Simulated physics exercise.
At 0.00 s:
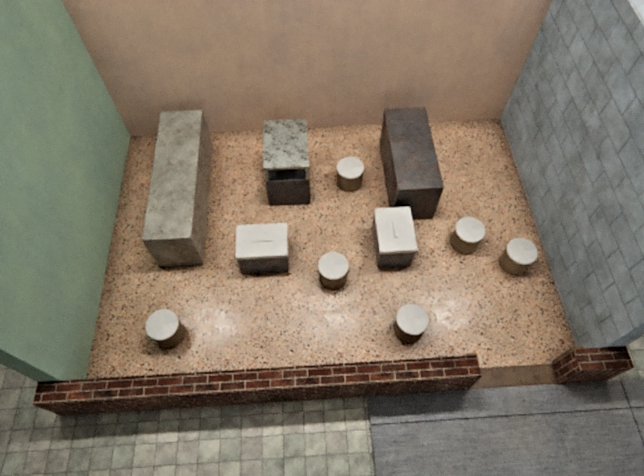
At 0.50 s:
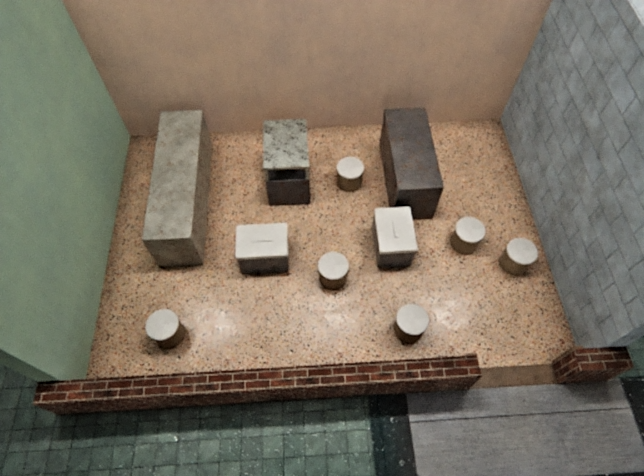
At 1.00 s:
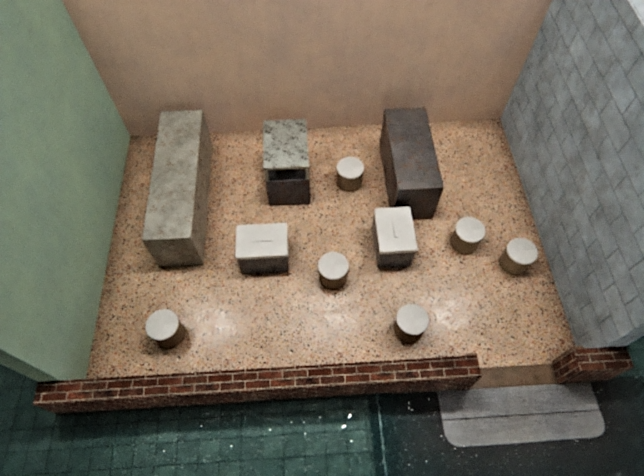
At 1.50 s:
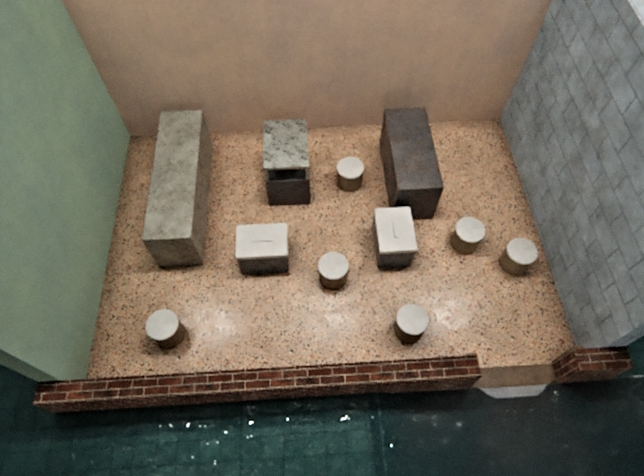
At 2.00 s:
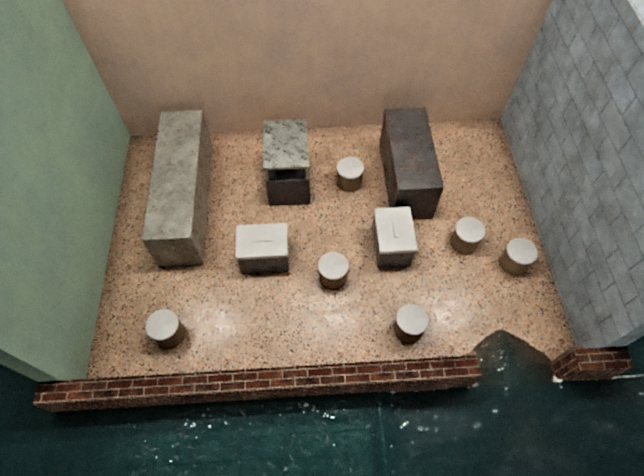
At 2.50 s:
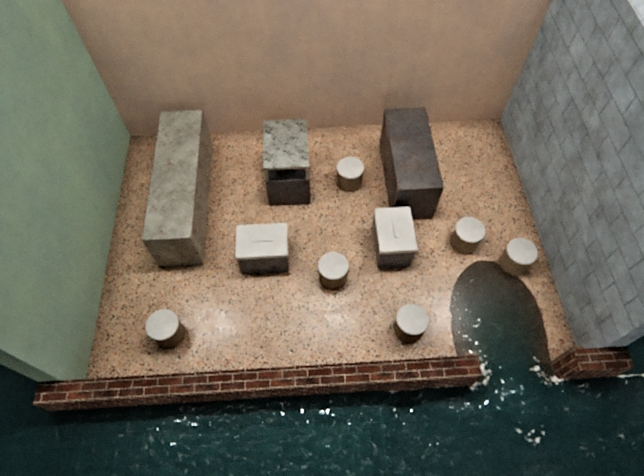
The footage shows a walled room with a speckled floor, blocks and round pail-like objects that stay still, while dark water rises over the tiles and paving outside, then enters through the brick wall's gap and spreads inside.
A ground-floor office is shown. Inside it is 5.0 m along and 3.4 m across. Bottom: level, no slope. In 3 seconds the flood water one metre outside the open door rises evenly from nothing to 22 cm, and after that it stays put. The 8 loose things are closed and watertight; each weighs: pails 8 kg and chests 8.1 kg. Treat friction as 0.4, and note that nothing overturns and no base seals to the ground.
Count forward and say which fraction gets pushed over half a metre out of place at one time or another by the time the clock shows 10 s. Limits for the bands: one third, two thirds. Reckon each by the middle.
Band: Middle, one third to two thirds.
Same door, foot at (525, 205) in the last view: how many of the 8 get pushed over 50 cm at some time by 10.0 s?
The answer would then be 3.
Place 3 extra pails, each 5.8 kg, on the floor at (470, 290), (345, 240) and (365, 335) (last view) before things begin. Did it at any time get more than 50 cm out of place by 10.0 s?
Well, it goes above, above, below.
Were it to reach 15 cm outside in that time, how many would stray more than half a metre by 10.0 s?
You'd get 3 in that case.
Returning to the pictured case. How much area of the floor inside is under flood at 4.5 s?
My estimate is roughly 6.0 m2.
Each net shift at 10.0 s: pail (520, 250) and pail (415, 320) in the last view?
Net displacement, in order: 200 cm; 0 cm.
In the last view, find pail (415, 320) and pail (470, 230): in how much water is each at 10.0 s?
I'd estimate 3 cm for the first and 11 cm for the second.
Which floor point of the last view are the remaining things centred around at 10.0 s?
Around (311, 241).
After 3.5 s 0 of 8 are over 50 cm from their spots; 0 afloat.
After 4.5 s 3 of 8 are over 50 cm from their spots; 0 afloat.
After 7.0 s 3 of 8 are over 50 cm from their spots; 2 afloat.
After 10.0 s 4 of 8 are over 50 cm from their spots, and 4 have been at some point; 3 afloat.
